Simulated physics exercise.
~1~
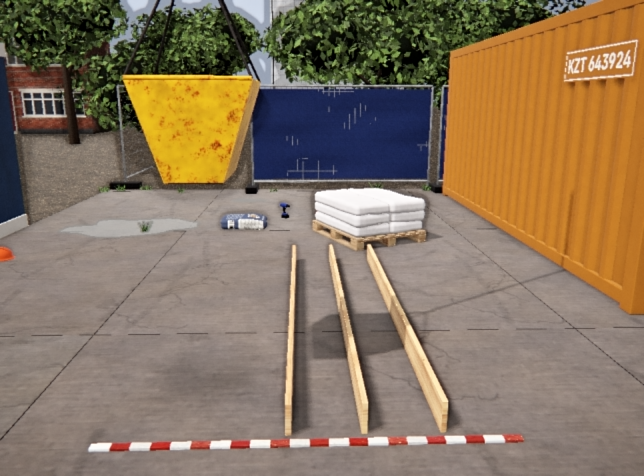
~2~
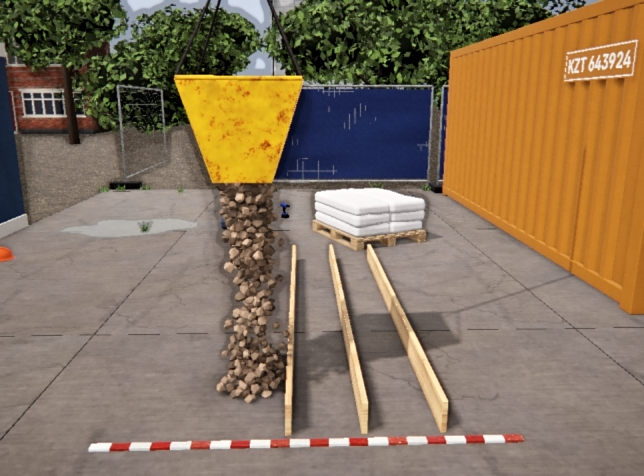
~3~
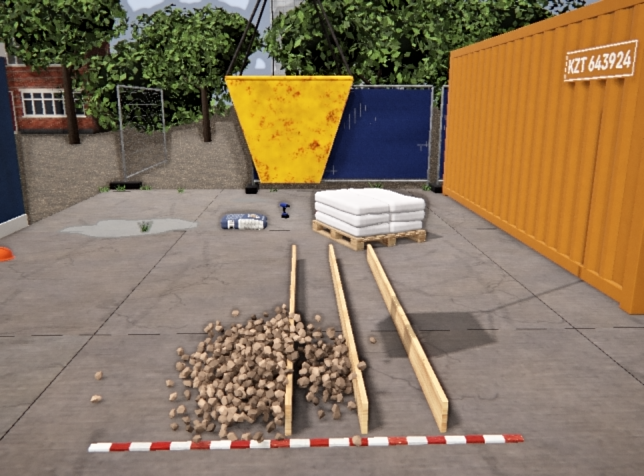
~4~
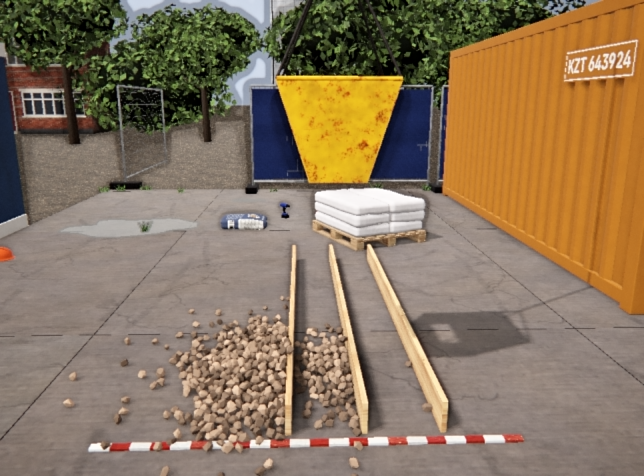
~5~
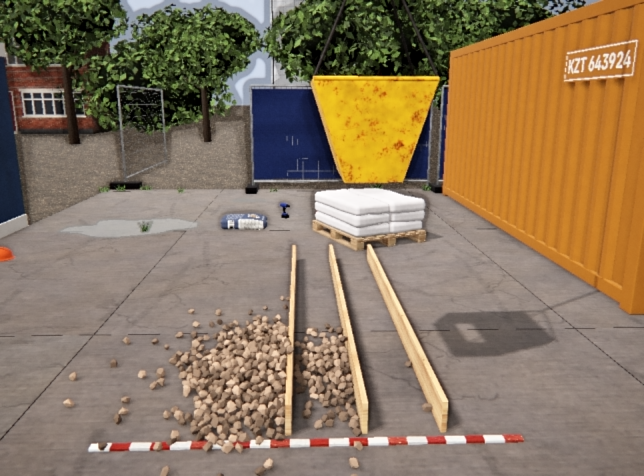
A paved yard with trees, a low wall and a blue fence panel behind it is seen from a fixed, slightly raised viewpoint. A yellow skip hangs at the back left, an orange container stands on the right, white sacks sit on a pallet, and three planks run towards a red-and-white staff. The skip moves rightwards and drops a column of brown stones left of the planks. The stones spread into a low heap, some lying between the left and middle planks. The emptied skip drifts on rightwards, leaving most stones outside the planks and the right bay practically empty.
